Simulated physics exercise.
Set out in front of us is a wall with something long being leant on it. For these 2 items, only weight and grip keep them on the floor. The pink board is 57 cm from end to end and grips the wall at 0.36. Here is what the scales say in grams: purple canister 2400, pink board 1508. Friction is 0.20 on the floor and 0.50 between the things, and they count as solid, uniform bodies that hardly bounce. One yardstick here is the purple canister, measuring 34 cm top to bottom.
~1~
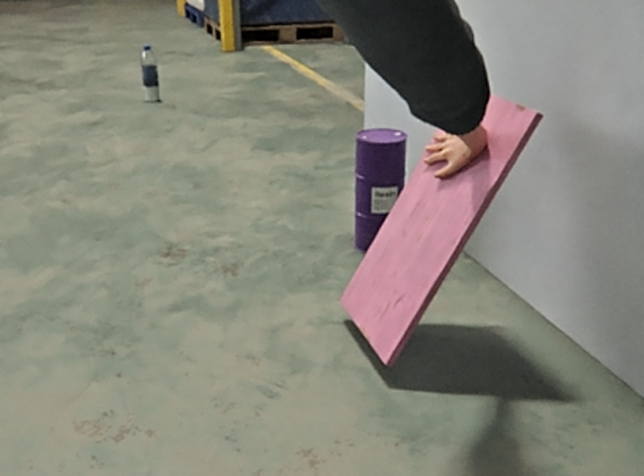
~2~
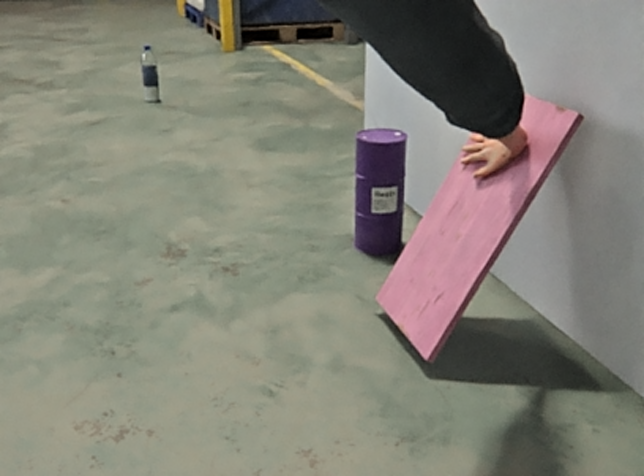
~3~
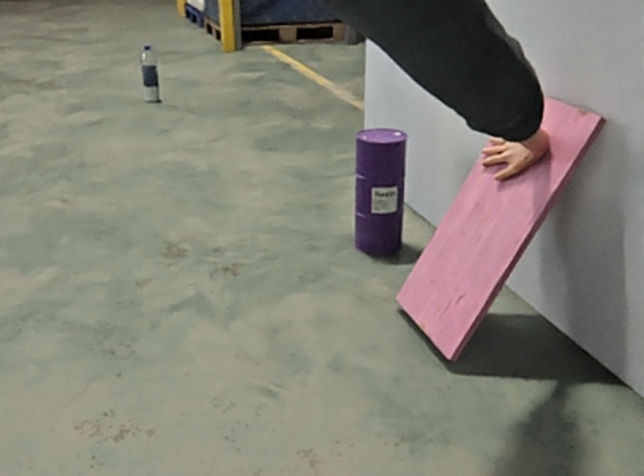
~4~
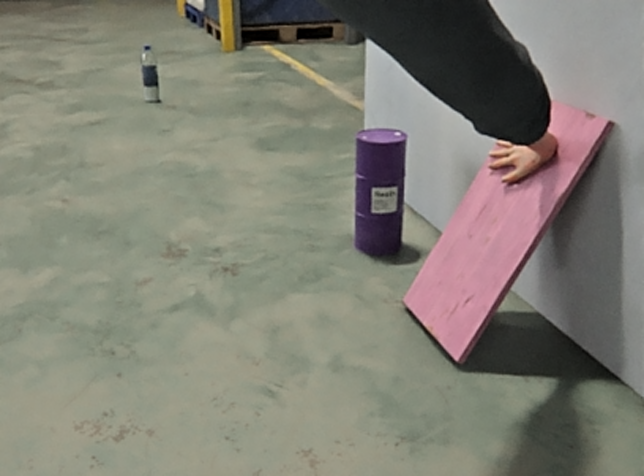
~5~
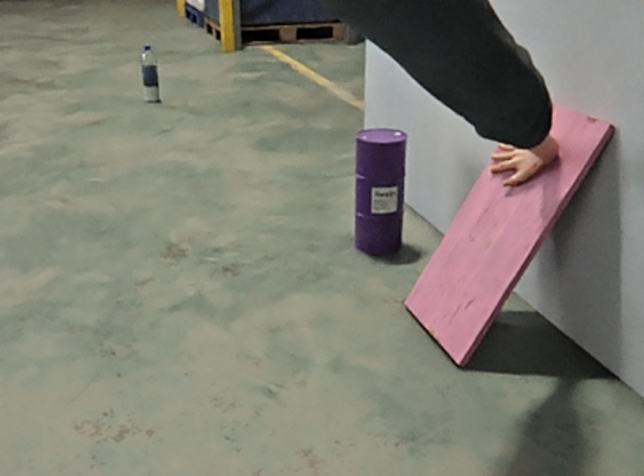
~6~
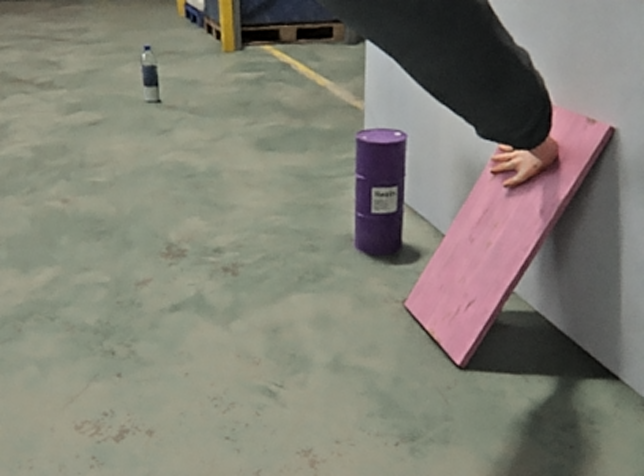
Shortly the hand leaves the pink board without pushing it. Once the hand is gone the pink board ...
... slides down.
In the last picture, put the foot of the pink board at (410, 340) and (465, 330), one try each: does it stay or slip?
At first it fails to stay, and the next time it keeps its lean.
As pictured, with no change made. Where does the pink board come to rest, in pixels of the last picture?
Roughly (424, 334).
Then, 0.40 s on from there, pink board leaning 12° more than when let go near (478, 243).
Then, 0.60 s on from there, pink board leaning 42° more than when let go near (440, 297).
Then, 0.70 s on from there, pink board leaning 60° more than when let go near (424, 335).
In the end, toppled on the floor, pink board; purple canister under 10 cm from the start. At the end, from the last picture's camera, pink board near (424, 334). The board gives way.
